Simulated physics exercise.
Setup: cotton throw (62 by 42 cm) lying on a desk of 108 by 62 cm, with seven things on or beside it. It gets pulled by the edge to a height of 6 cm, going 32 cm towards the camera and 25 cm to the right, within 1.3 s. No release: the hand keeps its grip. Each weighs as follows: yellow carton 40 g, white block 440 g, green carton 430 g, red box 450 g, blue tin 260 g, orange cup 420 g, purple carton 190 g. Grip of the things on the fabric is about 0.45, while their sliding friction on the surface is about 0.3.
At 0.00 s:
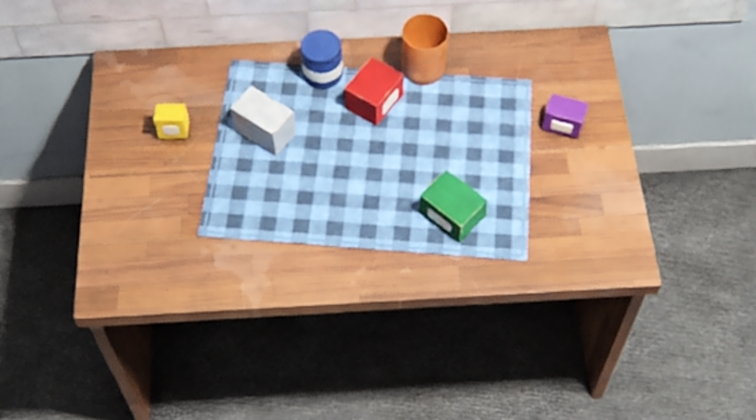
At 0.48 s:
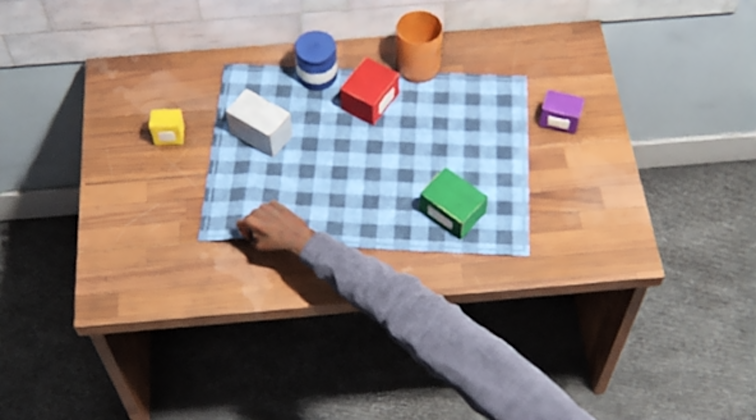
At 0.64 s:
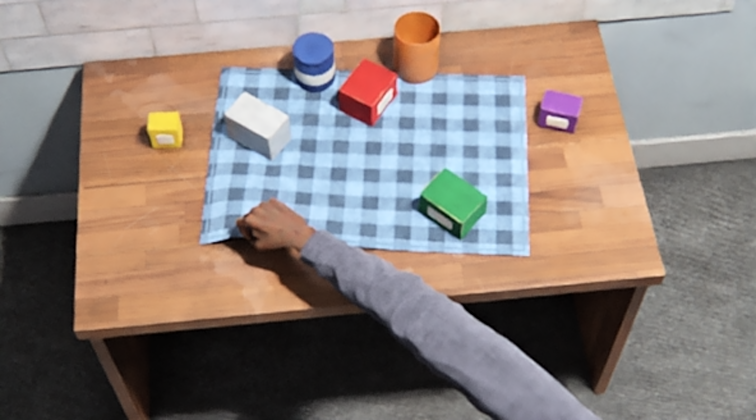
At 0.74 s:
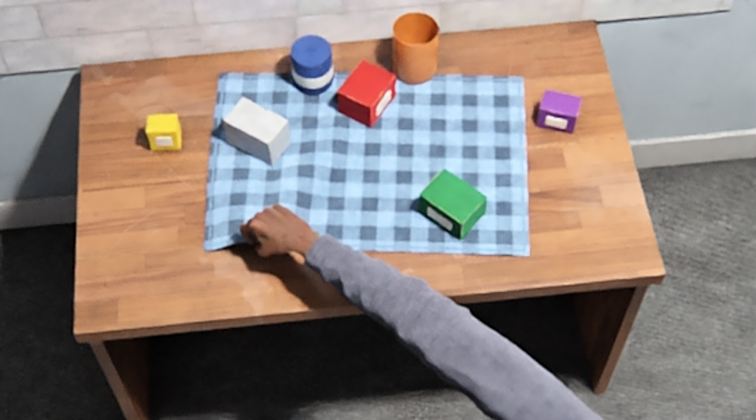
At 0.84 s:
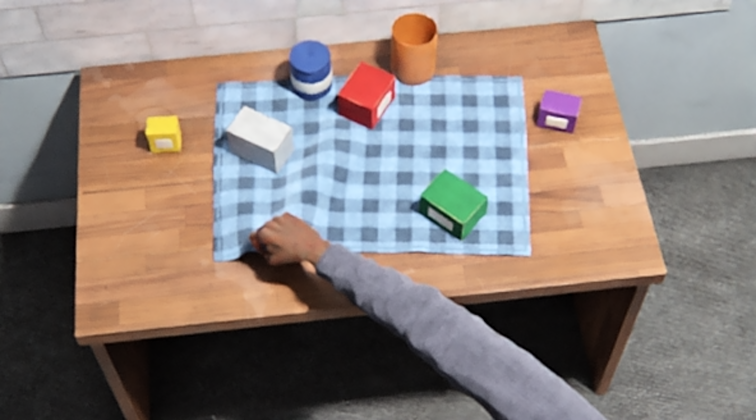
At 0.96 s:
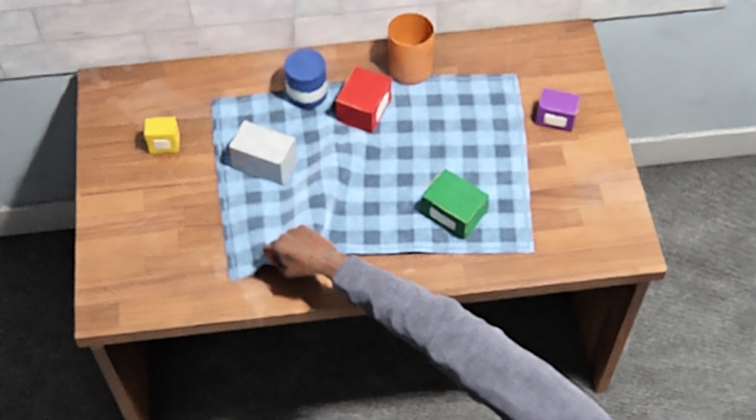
To begin with, a blue checked cloth lies on a wooden desk among boxes, a blue tin and an orange cup. A hand reaches in and grips its front left corner. The hand then drags the corner towards the camera and slightly right, creasing the cloth and shifting the white block along with it.
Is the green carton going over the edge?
No.
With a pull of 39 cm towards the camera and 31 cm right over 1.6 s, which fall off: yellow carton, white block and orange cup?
In that case yellow carton holds on, white block is lost over the edge and orange cup holds on.
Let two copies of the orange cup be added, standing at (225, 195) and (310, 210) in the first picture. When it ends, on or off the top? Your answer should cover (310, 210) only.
Result for that copy: It tumbles down.
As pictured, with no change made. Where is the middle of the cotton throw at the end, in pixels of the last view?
Roughly at (394, 237) in the last picture.
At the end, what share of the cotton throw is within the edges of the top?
I'd say close to 70 per cent of it.
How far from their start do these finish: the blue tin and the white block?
Blue tin: 40 cm; white block: Over the edge.
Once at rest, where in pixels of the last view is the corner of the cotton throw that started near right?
Around pixel (548, 197).
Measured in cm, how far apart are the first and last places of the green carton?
For the green carton, it's 6 cm.
After 1.2 s, 100 % of the cotton throw is still over the top; green carton 2 cm off its start, white block 16 cm off its start, blue tin 12 cm off its start.
After 1.4 s, 90 % of the cotton throw is still over the top; green carton 3 cm off its start, white block 27 cm off its start, blue tin 22 cm off its start.
After 1.7 s, 80 % of the cotton throw is still over the top; green carton 4 cm off its start at (471, 209), white block 36 cm off its start at (312, 273), blue tin 31 cm off its start at (294, 182).
After 1.9 s, 75 % of the cotton throw is still over the top; green carton 5 cm off its start, white block 41 cm off its start, blue tin 35 cm off its start.
After 3.5 s, 70 % of the cotton throw is still over the top; green carton 5 cm off its start at (474, 212), white block over the edge, blue tin 39 cm off its start at (300, 216), red box 29 cm off its start at (358, 208).
